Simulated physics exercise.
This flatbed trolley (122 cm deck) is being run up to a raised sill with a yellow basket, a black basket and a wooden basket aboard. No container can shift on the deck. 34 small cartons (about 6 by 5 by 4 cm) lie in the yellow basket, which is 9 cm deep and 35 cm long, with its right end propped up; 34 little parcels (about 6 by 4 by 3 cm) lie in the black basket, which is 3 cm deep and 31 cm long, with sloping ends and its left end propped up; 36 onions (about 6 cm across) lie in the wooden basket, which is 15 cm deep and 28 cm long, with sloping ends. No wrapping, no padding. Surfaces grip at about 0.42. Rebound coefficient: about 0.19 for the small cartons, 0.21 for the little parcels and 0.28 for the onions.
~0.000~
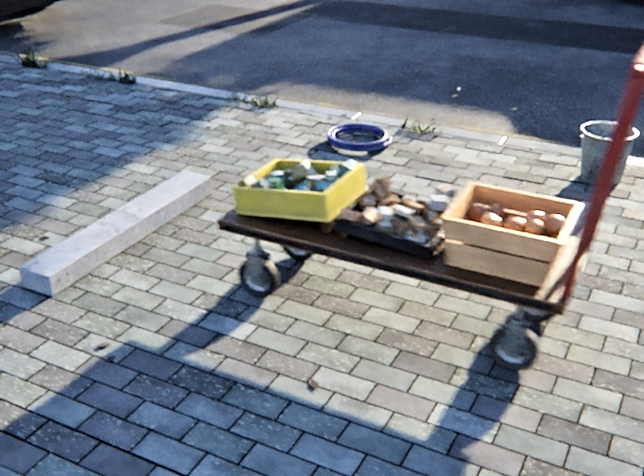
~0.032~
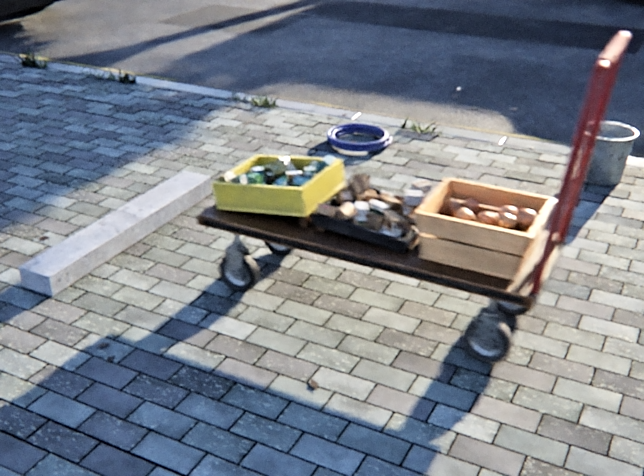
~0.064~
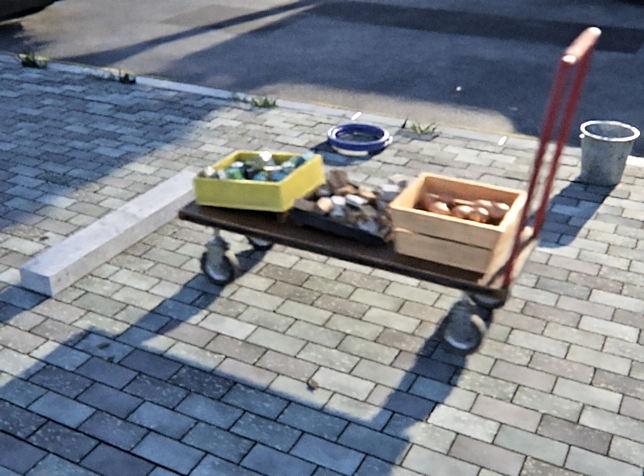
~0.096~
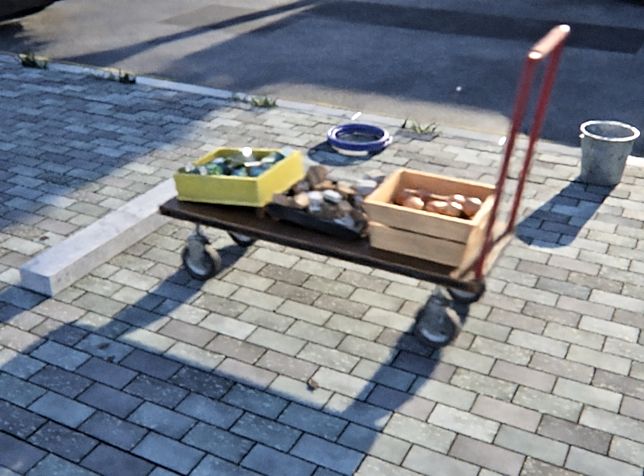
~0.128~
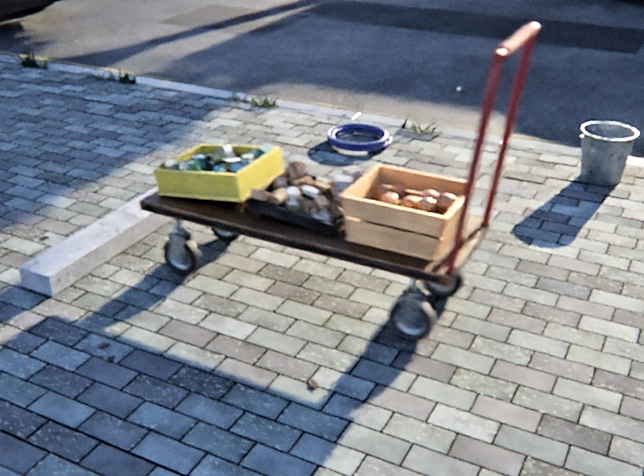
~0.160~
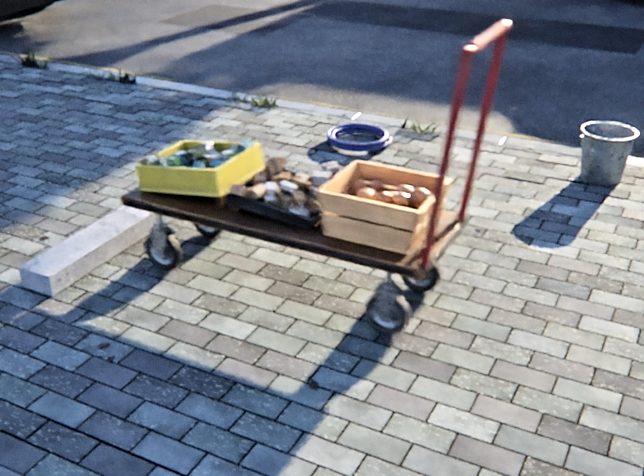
On a sunlit paved area, a trolley carrying three filled baskets rolls left past a bucket.
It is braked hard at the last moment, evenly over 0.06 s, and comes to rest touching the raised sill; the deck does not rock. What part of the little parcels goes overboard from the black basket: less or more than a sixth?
Out of the black basket go more than a sixth of the little parcels.
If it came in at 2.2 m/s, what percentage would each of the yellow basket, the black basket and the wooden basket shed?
Then yellow basket 0, black basket 10, wooden basket 0 per cent.
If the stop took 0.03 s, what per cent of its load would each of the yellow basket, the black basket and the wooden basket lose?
Then yellow basket 20, black basket 20, wooden basket 0 per cent.
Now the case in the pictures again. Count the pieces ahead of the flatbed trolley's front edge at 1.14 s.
Some 5 pieces.
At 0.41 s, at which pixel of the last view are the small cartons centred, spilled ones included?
At about (147, 155).
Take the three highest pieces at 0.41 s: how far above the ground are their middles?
Some 58 cm up.
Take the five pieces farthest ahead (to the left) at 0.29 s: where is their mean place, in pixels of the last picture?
Around (135, 151).
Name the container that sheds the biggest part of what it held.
It is the black basket.
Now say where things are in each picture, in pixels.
In the first frame (each is followed by its nearest rim corner in this view), black basket, (431, 247); yellow basket, (322, 193); 60 cm short of the stop; none out.
In the second frame, black basket, (405, 242); yellow basket, (299, 188); 51 cm short of the stop.
In the third frame, black basket, (381, 236); yellow basket, (277, 184); 42 cm short of the stop.
In the fourth frame, black basket, (356, 230); yellow basket, (255, 179); 34 cm short of the stop.
In the fifth frame, black basket, (333, 225); yellow basket, (234, 174); 25 cm short of the stop.
In the sixth frame, black basket, (310, 219); yellow basket, (213, 170); 16 cm short of the stop; none out.
After 0.19 s, braking starts.
After 0.29 s, yellow basket 34 in, 0 out, black basket 32 in, 2 out and wooden basket 36 in, 0 out.
After 0.41 s, yellow basket 32 in, 2 out, black basket 28 in, 6 out and wooden basket 36 in, 0 out.
After 0.64 s, yellow basket 29 in, 5 out, black basket 25 in, 9 out and wooden basket 34 in, 2 out.
When it is over (at 1.14 s), yellow basket 29 in, 5 out, black basket 23 in, 11 out and wooden basket 34 in, 2 out. Asked share, 11 of 34, 32 per cent.
